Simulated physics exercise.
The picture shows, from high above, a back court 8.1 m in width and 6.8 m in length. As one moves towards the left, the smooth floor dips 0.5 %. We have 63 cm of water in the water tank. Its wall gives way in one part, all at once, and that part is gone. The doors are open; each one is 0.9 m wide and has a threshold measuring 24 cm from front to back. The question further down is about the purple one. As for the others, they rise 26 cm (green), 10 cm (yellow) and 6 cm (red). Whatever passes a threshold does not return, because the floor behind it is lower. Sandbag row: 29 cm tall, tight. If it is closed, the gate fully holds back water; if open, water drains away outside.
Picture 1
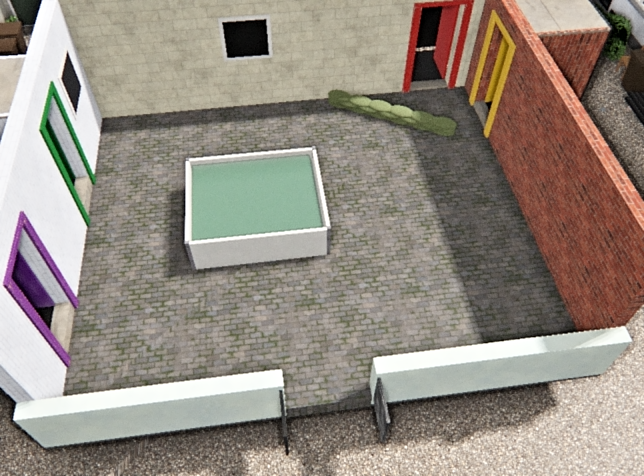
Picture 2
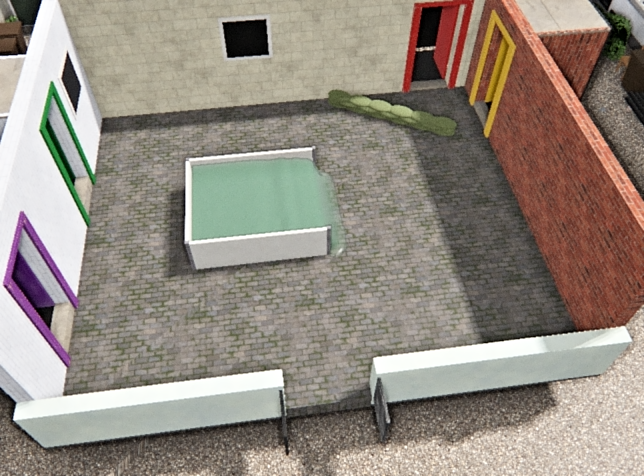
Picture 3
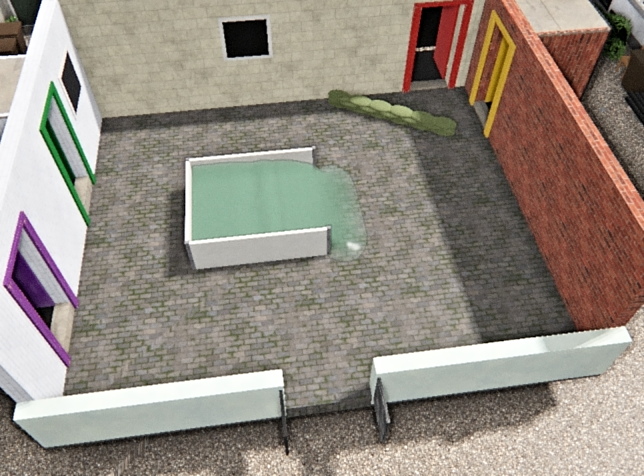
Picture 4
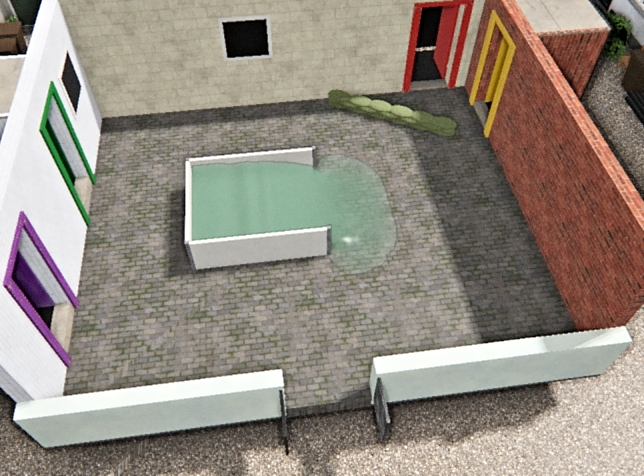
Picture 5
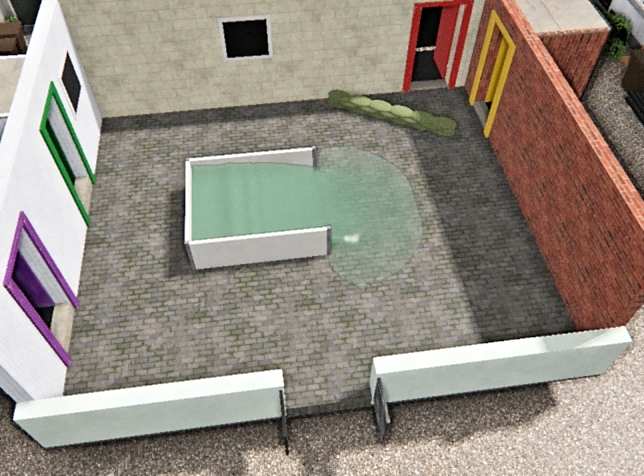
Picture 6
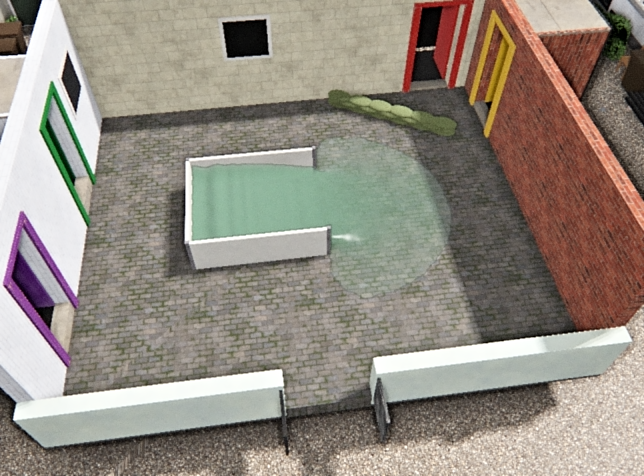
The clip shows a paved courtyard seen from above with a low, white-walled tank of greenish water; its right wall disappears, and water pours through the opening, spreading rightward across the paving in a widening, rounded sheet.
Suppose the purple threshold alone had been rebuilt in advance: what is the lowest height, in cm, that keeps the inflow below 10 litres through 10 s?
About 7 cm.
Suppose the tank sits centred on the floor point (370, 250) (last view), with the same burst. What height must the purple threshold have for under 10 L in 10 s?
Then close to 10.0 cm.
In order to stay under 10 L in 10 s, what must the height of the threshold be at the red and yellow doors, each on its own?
About 16 cm at red and about 12.0 cm at yellow.
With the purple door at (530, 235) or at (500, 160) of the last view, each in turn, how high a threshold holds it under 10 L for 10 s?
22 and 25 cm.
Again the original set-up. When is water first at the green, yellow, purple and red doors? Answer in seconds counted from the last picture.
It gets to green after 8.5 s, yellow after 1.1 s, purple after 6.5 s and red after 1.8 s.
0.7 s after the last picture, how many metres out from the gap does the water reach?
Close to 4.0 metres, I'd say.
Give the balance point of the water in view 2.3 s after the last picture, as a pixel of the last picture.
Roughly (401, 210).
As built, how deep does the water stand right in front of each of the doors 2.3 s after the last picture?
Centimetres: Green = 0, yellow = 14, purple = 0, red = 7.
Then, 0.7 s after the last picture water covers 30 % of the floor, deepest (26 cm) near (332, 221); it has not reached the purple door.
Then, 2.3 s after the last picture water covers 40 % of the floor, deepest (35 cm) near (578, 355); it has not reached the purple door.
Then, 9.3 s after the last picture water covers 95 % of the floor, deepest (10 cm) near (61, 411); 9 cm at the purple door, 0 litres in over its 24 cm threshold.
At the purple door as built, the water peaked near 11 cm, 8.1 s after the last picture.
With a threshold of 6 cm, 16 litres would have come in within the 10 s; with 8 cm, 5 litres. So under 10 litres takes about 7 cm.
